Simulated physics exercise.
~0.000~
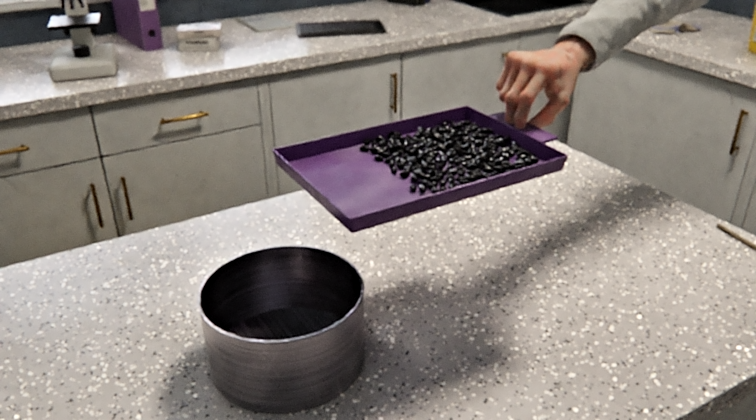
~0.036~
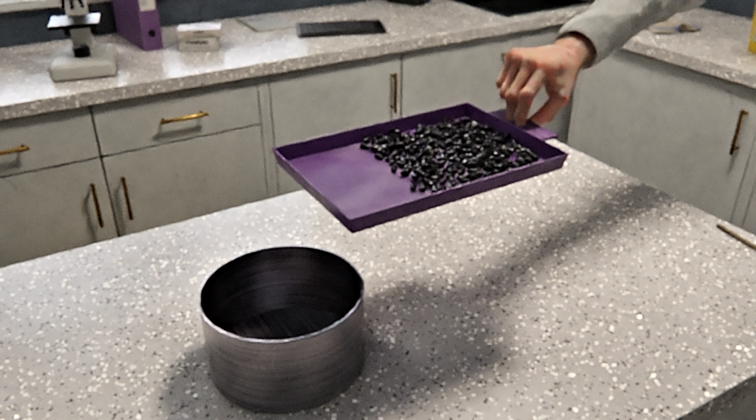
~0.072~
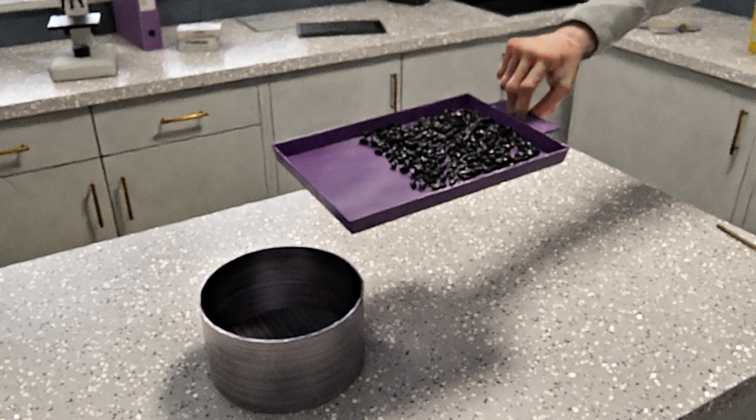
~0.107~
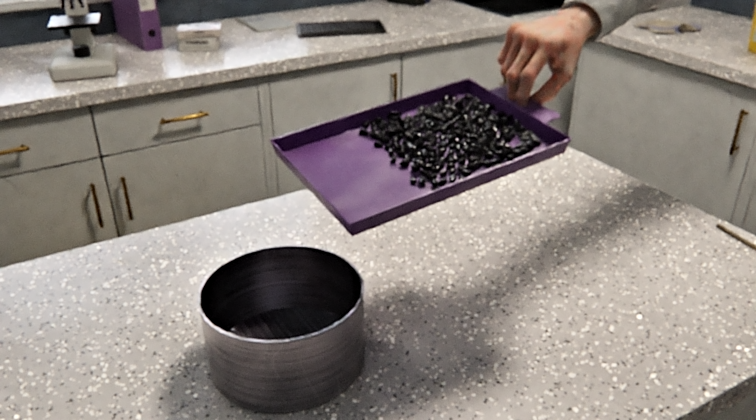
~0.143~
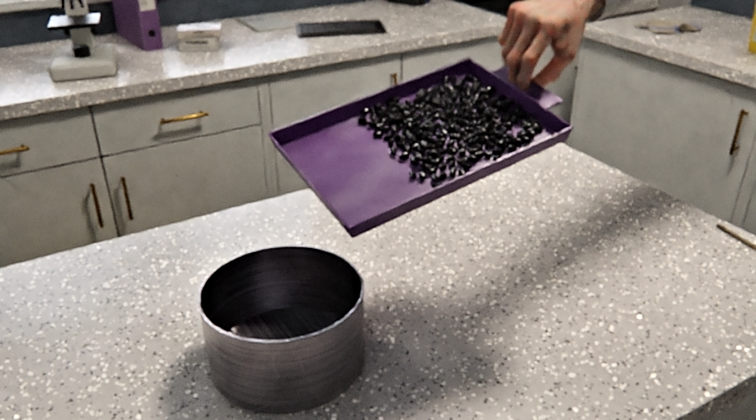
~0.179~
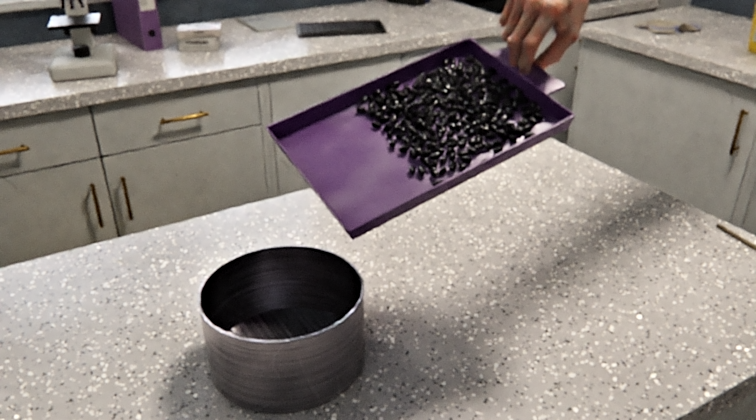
A purple tray heaped with black beans is held level by a hand at its right end, above a speckled counter beside a round metal pot. The hand then lifts the far side, tilting the tray toward the viewer, slightly at first and then more steeply, while the beans stay bunched together.
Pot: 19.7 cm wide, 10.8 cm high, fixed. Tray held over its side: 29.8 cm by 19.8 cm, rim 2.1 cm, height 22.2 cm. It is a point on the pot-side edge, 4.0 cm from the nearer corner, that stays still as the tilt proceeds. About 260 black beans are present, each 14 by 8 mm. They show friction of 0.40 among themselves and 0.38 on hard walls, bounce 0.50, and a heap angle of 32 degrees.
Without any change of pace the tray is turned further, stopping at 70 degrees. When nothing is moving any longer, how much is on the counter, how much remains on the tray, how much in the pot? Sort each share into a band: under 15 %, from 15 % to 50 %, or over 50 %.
Counter: Over 50 %; tray: Under 15 %; pot: Under 15 %.
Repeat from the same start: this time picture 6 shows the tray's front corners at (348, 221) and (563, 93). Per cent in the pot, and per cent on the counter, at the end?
Pot 35; counter 45.
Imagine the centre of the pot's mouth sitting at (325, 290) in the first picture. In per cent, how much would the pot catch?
Roughly 10 per cent.
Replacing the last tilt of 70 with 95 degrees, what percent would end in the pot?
0 percent.
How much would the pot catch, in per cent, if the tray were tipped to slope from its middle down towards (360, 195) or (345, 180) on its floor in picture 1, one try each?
I'd put it at roughly 40 per cent for the first tilt and roughly 55 per cent for the second.
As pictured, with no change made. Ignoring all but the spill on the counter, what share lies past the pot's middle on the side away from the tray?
Roughly 80 per cent.
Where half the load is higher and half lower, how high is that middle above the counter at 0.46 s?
Roughly 34 centimetres, more or less.
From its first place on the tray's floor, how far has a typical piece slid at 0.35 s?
Displacement on the tray: Roughly 1 cm.
Then, at 0.35 s, tilt 46 degrees; the tray holds 100 %, the pot 0 %.
After 0.46 s, tilt 64 degrees; the tray holds 100 %, the pot 0 %.
After 0.71 s, tilt 70 degrees; the tray holds 25 %, the pot 0 %.
In the end, at 2.3 s, counter 90 %, tray 5 %, pot 5 %.
